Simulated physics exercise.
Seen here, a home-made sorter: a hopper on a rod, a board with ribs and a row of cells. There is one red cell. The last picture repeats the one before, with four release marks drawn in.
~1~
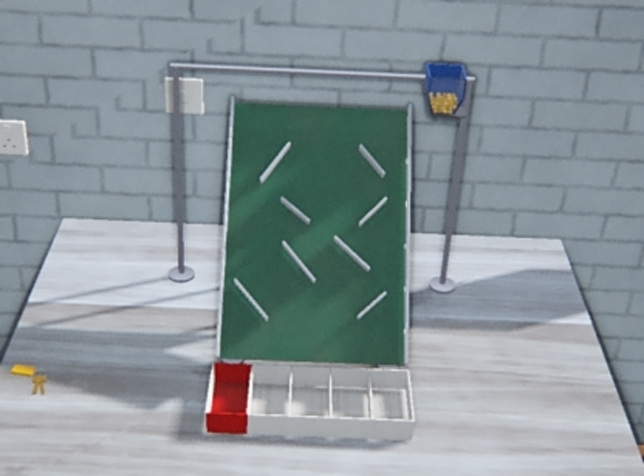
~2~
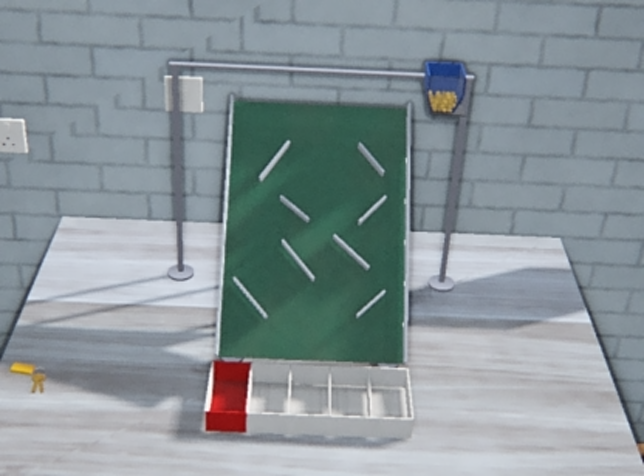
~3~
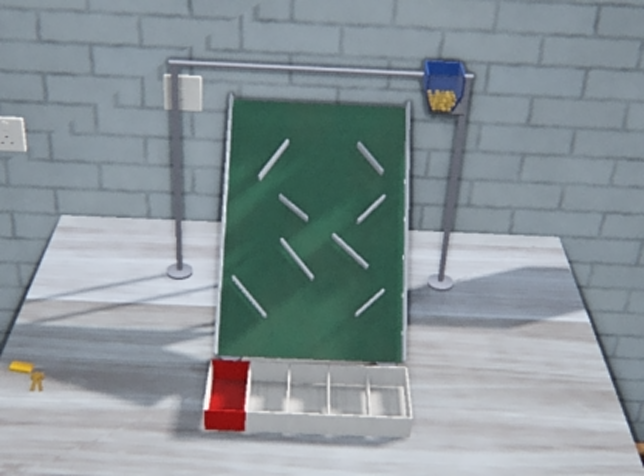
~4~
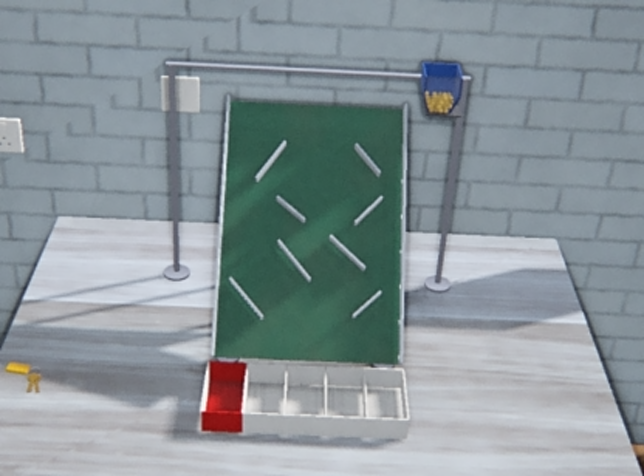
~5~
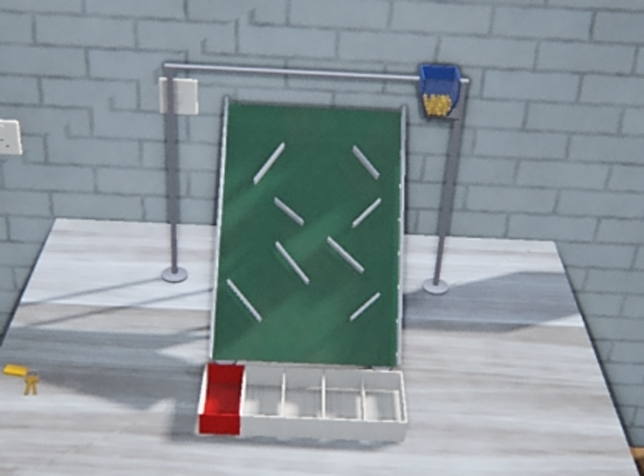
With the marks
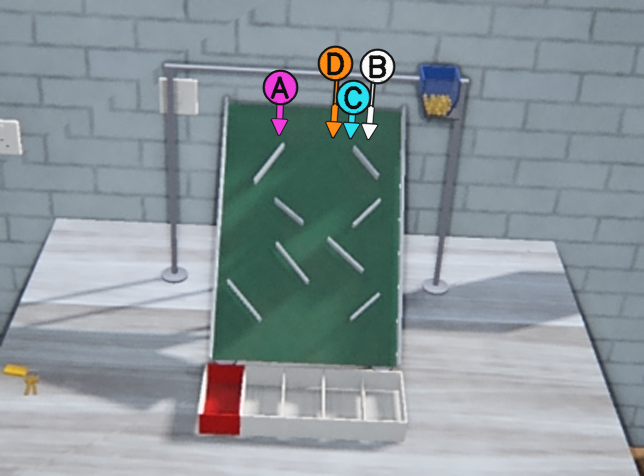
The blue hopper of yellow pieces stays at the right end of the rod, above a green ribbed board, while the whole view drifts very slightly. Nothing in the scene itself visibly moves from start to finish, and the row of cells below, red at the far left, remains empty.
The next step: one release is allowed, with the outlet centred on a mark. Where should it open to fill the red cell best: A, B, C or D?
Mark A.
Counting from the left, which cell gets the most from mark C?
It is the fifth one.
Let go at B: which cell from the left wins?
The fifth from the left.
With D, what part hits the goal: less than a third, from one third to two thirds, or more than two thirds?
Mark D gives less than a third.
On the marked copy, mark A meets the board at (279, 129); mark B meets the board at (368, 133); mark C meets the board at (350, 132); mark D meets the board at (333, 131).
For mark A, about half in the red cell, about a third in other cells, a small part outside the box.
For mark B, none in the red cell, most in other cells, a small part outside the box.
For mark C, none in the red cell, nearly all in other cells, a small part outside the box.
For mark D, none in the red cell, nearly all in other cells, a small part outside the box.
